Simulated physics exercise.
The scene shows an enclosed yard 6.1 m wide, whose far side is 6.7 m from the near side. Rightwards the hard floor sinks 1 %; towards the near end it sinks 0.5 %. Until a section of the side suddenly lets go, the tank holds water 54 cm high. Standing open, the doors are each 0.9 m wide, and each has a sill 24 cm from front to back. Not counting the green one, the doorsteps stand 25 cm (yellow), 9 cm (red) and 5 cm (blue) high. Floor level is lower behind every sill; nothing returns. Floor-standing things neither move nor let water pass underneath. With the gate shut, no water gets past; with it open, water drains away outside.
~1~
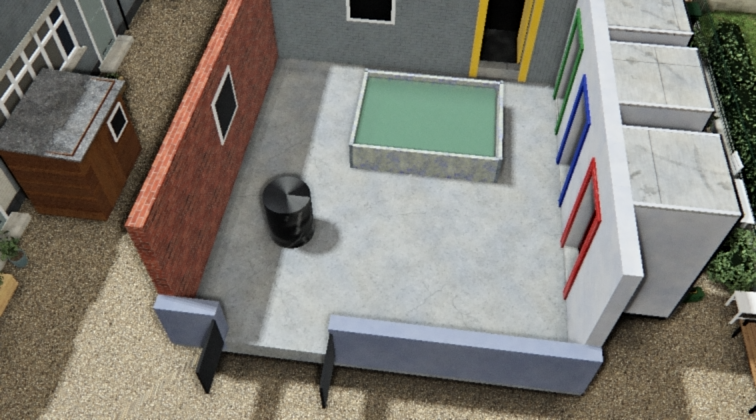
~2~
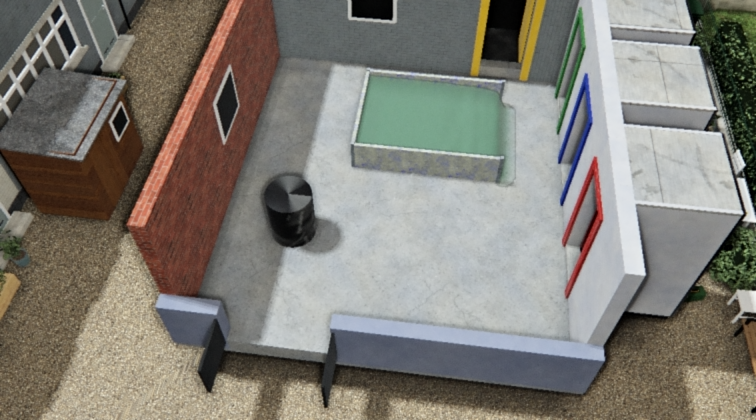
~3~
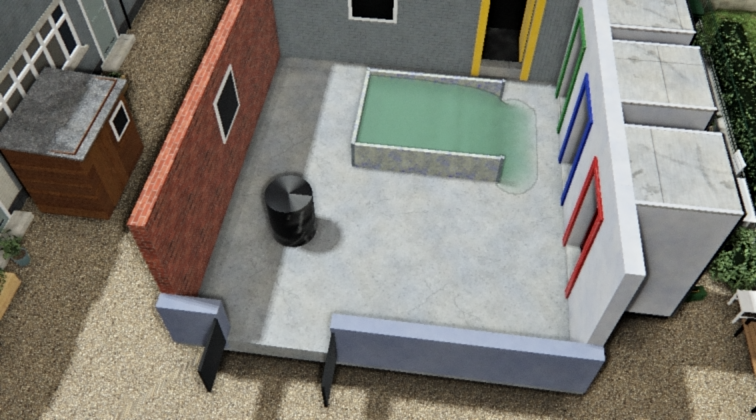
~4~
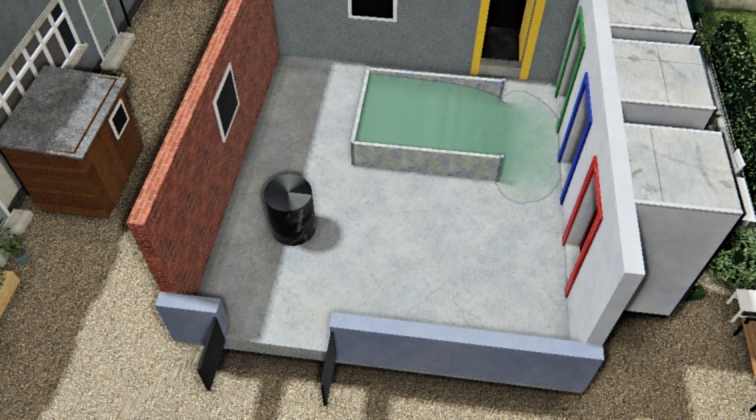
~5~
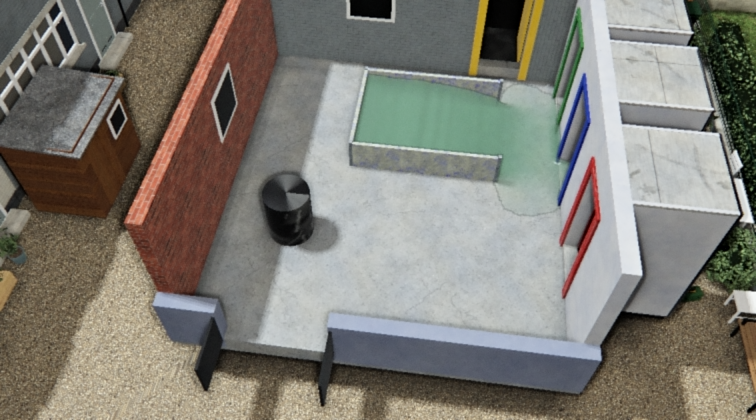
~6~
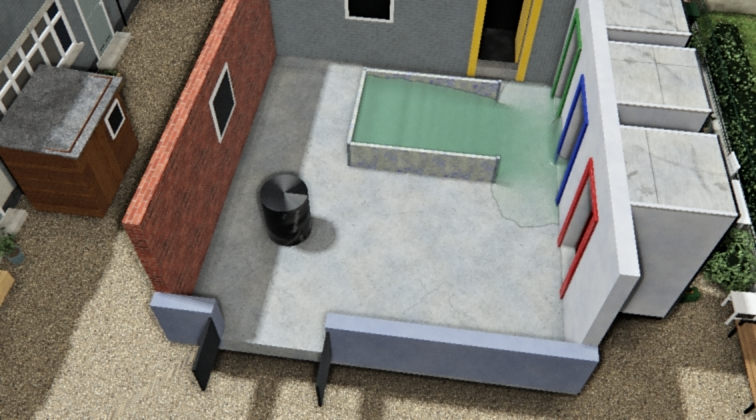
At the start, greenish water lies still in a rectangular tank in a walled yard, near a black barrel and green, blue and red doorways. The tank's right side opens, and water pours out, fanning rightwards over the pale floor until it reaches the wall by the green and blue doorways.
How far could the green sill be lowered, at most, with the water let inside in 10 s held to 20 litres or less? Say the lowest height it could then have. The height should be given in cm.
It could then stand at about 31 cm.
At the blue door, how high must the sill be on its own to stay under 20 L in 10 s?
The blue door needs around 33 cm.
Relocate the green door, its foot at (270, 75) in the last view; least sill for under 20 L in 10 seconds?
Around 19 cm would do it.
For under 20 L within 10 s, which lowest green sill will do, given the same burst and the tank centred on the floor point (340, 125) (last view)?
27 cm, give or take.
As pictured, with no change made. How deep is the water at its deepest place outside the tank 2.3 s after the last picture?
34 cm.
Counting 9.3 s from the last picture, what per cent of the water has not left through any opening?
I'd say near 62 per cent is still there.
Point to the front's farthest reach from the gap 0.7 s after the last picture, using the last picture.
Lab note: Front tip approx. (553, 271).
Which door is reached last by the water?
It's the yellow door.
Then, 0.7 s after the last picture water covers 15 % of the floor, deepest (41 cm) near (548, 149); 28 cm at the green door, 80 litres in over its 8 cm sill.
Then, 2.3 s after the last picture water covers 30 % of the floor, deepest (34 cm) near (546, 89); 27 cm at the green door, 299 litres in over its 8 cm sill.
Then, 9.3 s after the last picture water covers 95 % of the floor, deepest (10 cm) near (557, 368); 7 cm at the green door, 474 litres in over its 8 cm sill.
At the green door as built, the water peaked near 30 cm, 1.1 s after the last picture.
With a sill of 26.5 cm, 56 litres would have come in within the 10 s; with 36 cm, 3 litres. So under 20 litres takes about 31 cm.
